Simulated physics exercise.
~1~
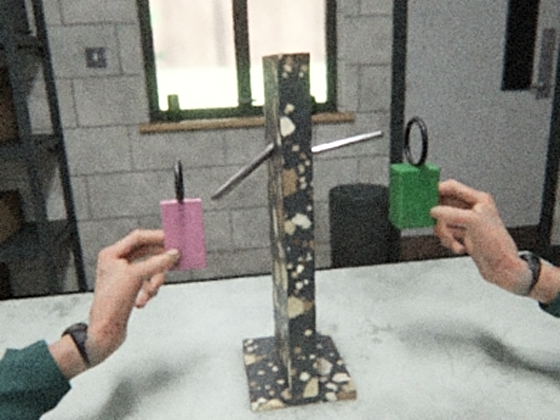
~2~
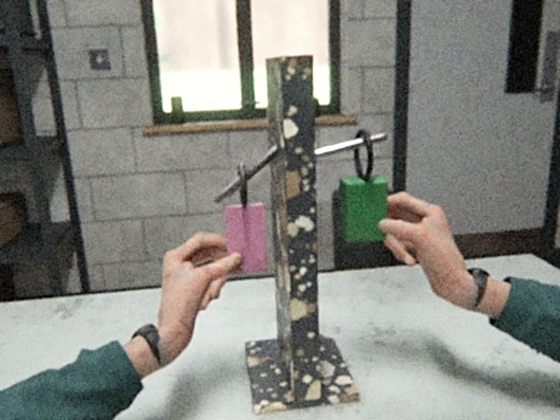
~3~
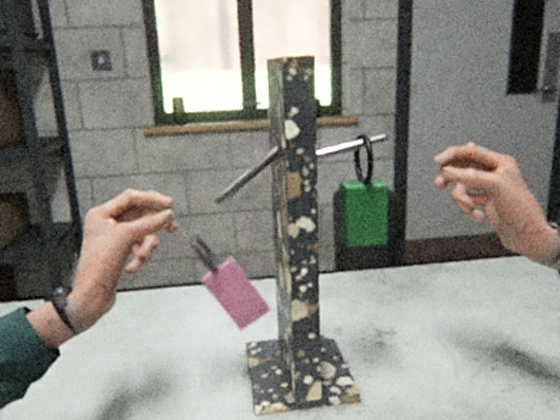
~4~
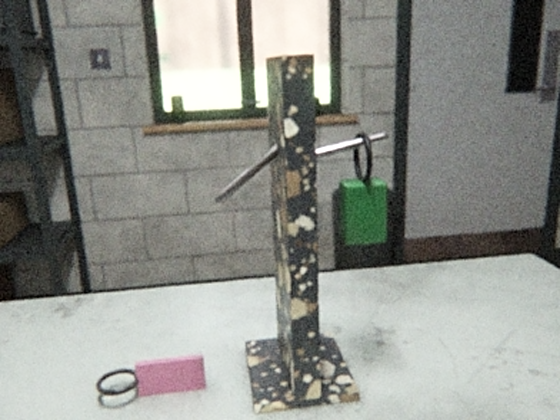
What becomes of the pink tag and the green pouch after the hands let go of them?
The pink tag slips down and ends up lying on the table, while the green pouch stays hanging from the peg on the right.
